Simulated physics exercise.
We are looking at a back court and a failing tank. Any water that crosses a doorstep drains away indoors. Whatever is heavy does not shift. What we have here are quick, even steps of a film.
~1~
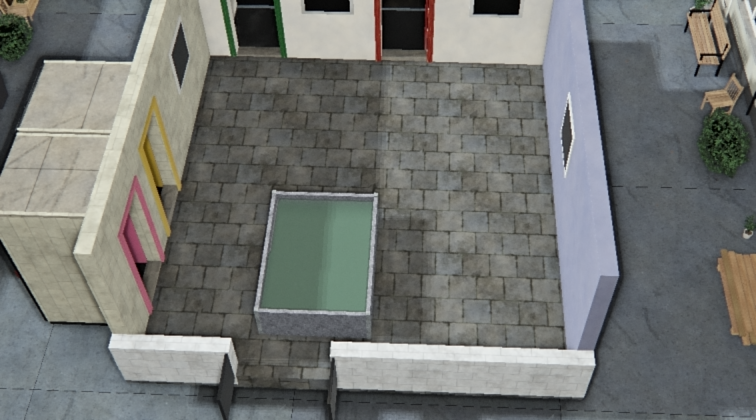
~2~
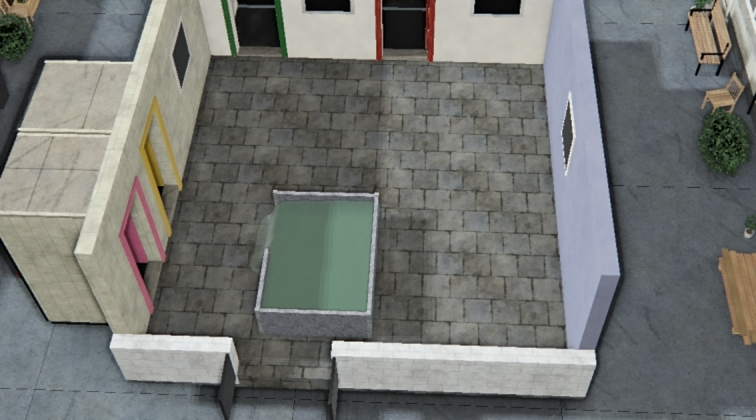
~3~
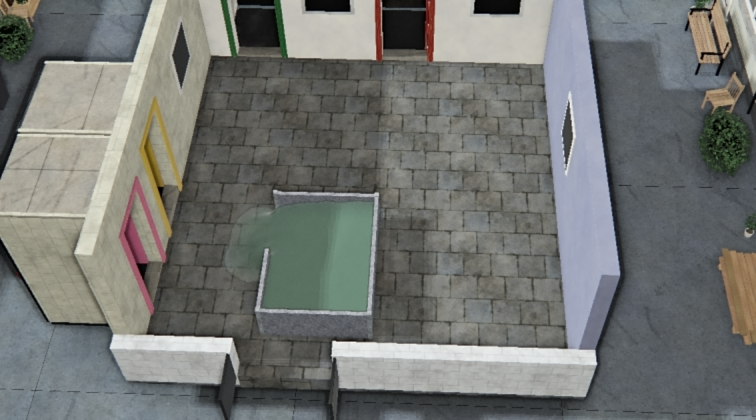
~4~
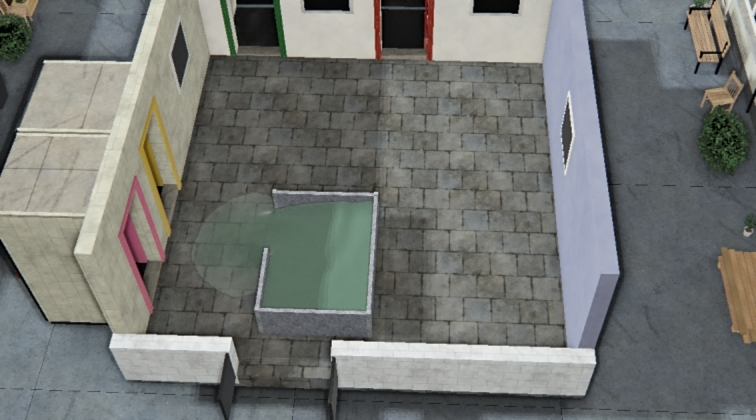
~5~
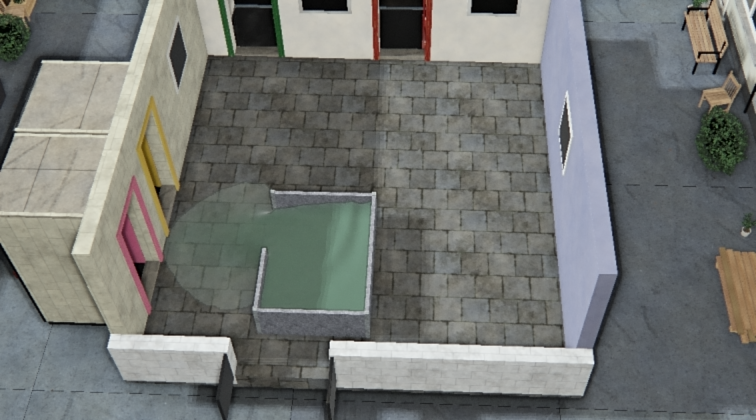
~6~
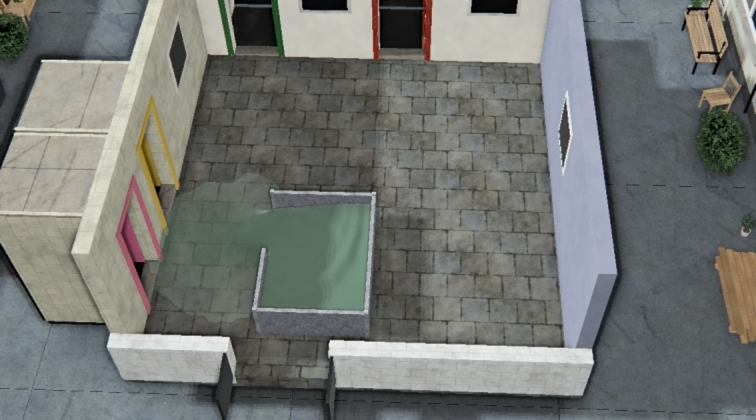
A paved courtyard with a tank of green water, its left side opening and water spreading leftward across the stone floor.
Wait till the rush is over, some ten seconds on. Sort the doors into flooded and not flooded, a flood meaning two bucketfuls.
Sorted: Green door - flooded; red door - not flooded; yellow door - flooded; pink door - flooded.
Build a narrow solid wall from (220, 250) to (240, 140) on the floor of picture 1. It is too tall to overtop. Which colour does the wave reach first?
The pink-painted one.
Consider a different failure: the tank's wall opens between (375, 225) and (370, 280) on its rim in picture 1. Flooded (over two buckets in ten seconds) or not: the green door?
As far as I can tell, the green door fails to reach the limit.
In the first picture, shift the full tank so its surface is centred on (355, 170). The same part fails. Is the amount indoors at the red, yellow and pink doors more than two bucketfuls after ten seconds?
Door by door, the red door remains beneath it, the yellow door remains beneath it, and the pink door remains beneath it.
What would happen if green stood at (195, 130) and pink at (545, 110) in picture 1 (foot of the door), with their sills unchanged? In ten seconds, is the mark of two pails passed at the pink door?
The pink one overflows.
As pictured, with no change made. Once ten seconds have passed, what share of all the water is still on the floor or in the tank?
Estimate: 72 per cent.
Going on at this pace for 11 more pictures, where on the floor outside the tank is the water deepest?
It should be roughly at (169, 227).
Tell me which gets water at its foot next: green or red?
That would be the green-painted one, ahead of the rest.
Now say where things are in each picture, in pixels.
The water tank at (319, 253) is whole and still, in the first picture.
The front is at (259, 271), out from the gap at (276, 236), in the second picture.
Water pours out at (276, 238) and has run to (231, 268), in the third picture.
Water pours out at (275, 238) and has run to (196, 257), in the fourth picture.
Water pours out at (274, 238) and has run to (167, 253), in the fifth picture.
Water pours out at (273, 238) and has run to (156, 282), in the sixth picture.
A moment on, water covers 15 % of the floor; the green door not reached, the red door not reached, the yellow door over two buckets in, the pink door over two buckets in.
Next, water covers 20 % of the floor; the green door not reached, the red door not reached, the yellow door over two buckets in, the pink door far over two buckets in.
Then, water covers 35 % of the floor; the green door over two buckets in, the red door not reached, the yellow door far over two buckets in, the pink door far over two buckets in.
Later, water covers 55 % of the floor; the green door far over two buckets in, the red door wet at the sill, nothing in, the yellow door far over two buckets in, the pink door far over two buckets in.
In the end, water covers 75 % of the floor; the green door far over two buckets in, the red door wet at the sill, nothing in, the yellow door far over two buckets in, the pink door far over two buckets in.
